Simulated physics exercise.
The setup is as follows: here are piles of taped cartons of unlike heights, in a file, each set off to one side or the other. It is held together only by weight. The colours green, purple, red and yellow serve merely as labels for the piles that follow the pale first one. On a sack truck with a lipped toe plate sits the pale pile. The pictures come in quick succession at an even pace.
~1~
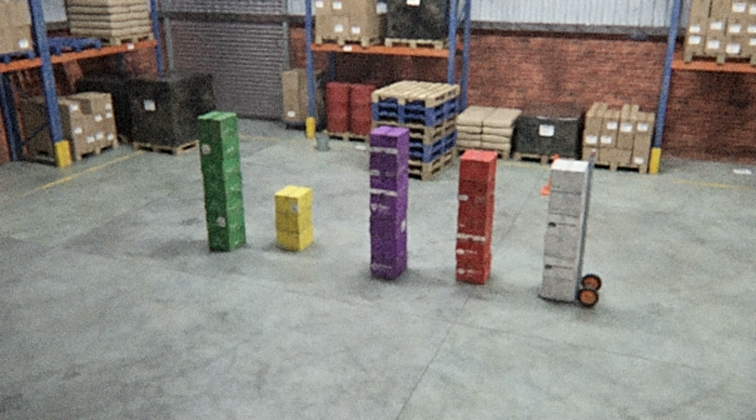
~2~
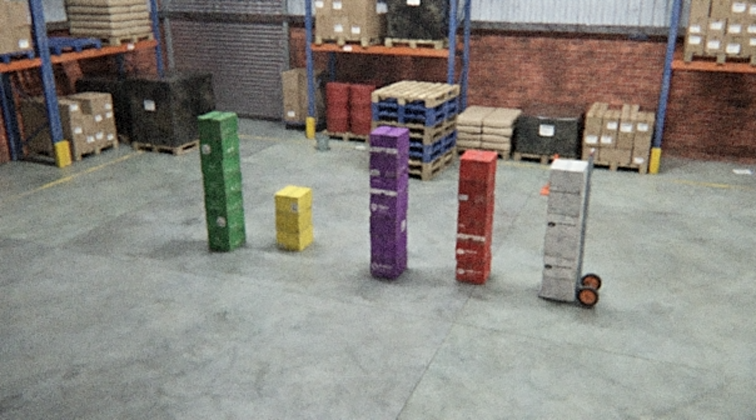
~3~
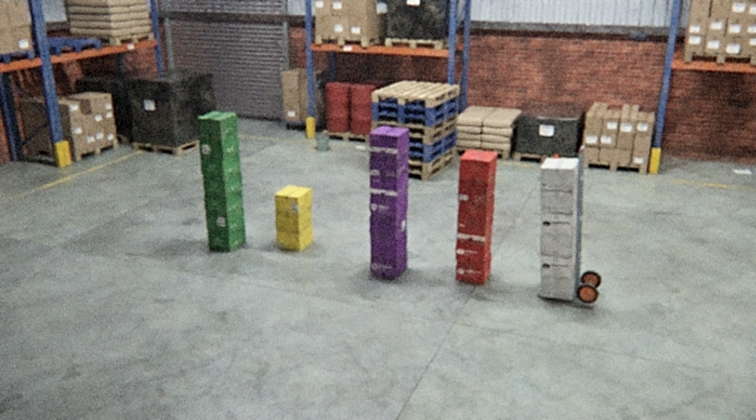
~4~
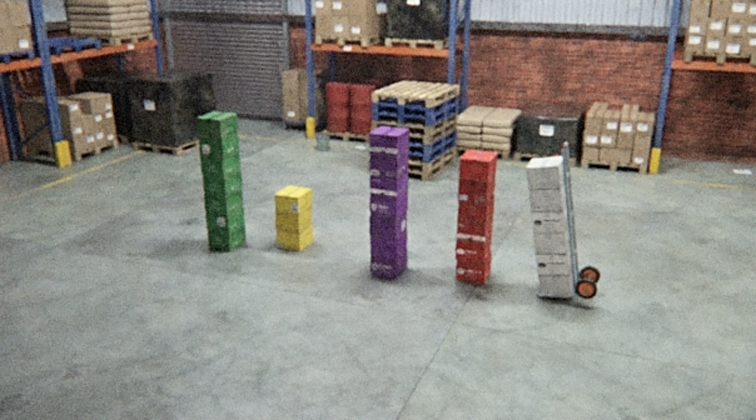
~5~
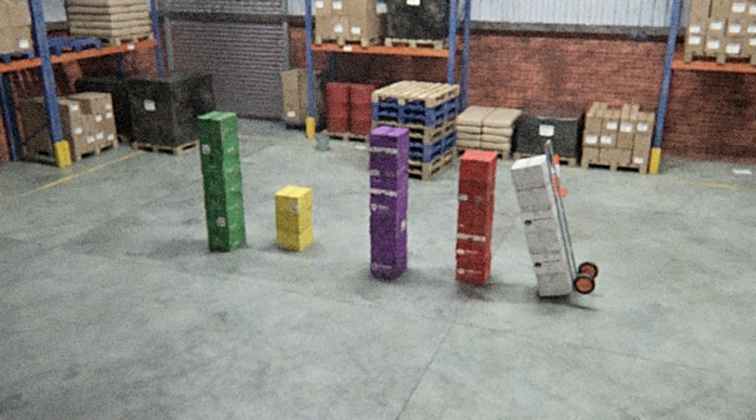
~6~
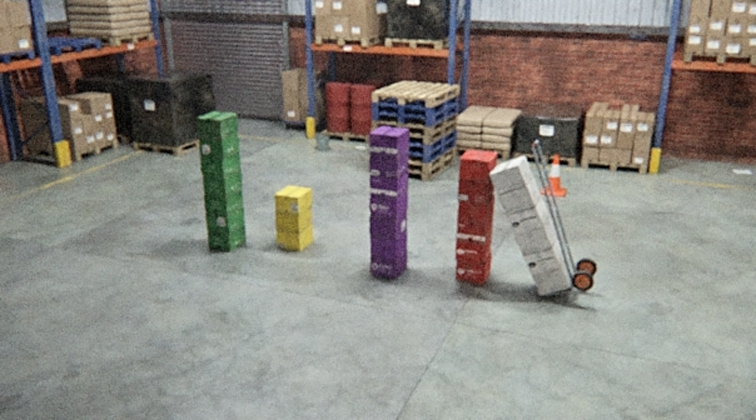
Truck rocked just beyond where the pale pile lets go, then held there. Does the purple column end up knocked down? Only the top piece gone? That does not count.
Yes, most likely the pile is brought down.
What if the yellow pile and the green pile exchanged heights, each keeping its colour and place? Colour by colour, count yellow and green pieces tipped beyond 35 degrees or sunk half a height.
The numbers come out as yellow 0, then green 0.
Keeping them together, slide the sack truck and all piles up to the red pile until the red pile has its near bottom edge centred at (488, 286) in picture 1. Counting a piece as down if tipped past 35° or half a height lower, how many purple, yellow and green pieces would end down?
At the finish the down count reads purple 7, then yellow 0, then green 0.
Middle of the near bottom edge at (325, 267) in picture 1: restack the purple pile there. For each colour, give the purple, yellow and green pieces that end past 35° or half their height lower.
Purple 0, yellow 0, green 0.
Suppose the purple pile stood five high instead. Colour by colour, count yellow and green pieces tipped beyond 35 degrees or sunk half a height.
Pieces down at the end - yellow: 0, green: 0.
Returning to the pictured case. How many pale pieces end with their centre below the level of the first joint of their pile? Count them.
Count = 5.
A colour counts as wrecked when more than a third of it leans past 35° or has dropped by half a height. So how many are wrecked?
I make the toll 2.
Soon after the last picture, 4 of the pale pile down; none of the 7 purple cartons down (0 of 23 in all colours); top purple carton unmoved; top red carton leaning a little.
A little later, 6 of the pale pile down; none of the 7 purple cartons down (4 of 23 in all colours); top purple carton leaning barely; top red carton leaning well over, half its height lower.
Later still, 6 of the pale pile down; 1 of the 7 purple cartons down (7 of 23 in all colours); top purple carton leaning well over, half its height lower; top red carton leaning steeply, some four heights lower.
After that, 6 of the pale pile down; 7 of the 7 purple cartons down (13 of 23 in all colours); top purple carton on its side; top red carton upside down.
At rest, 6 of the pale pile down; 7 of the 7 purple cartons down (13 of 23 in all colours); top purple carton on its side; top red carton upside down. As the last picture would show them, middles, top purple carton near (241, 239), top red carton near (327, 225).
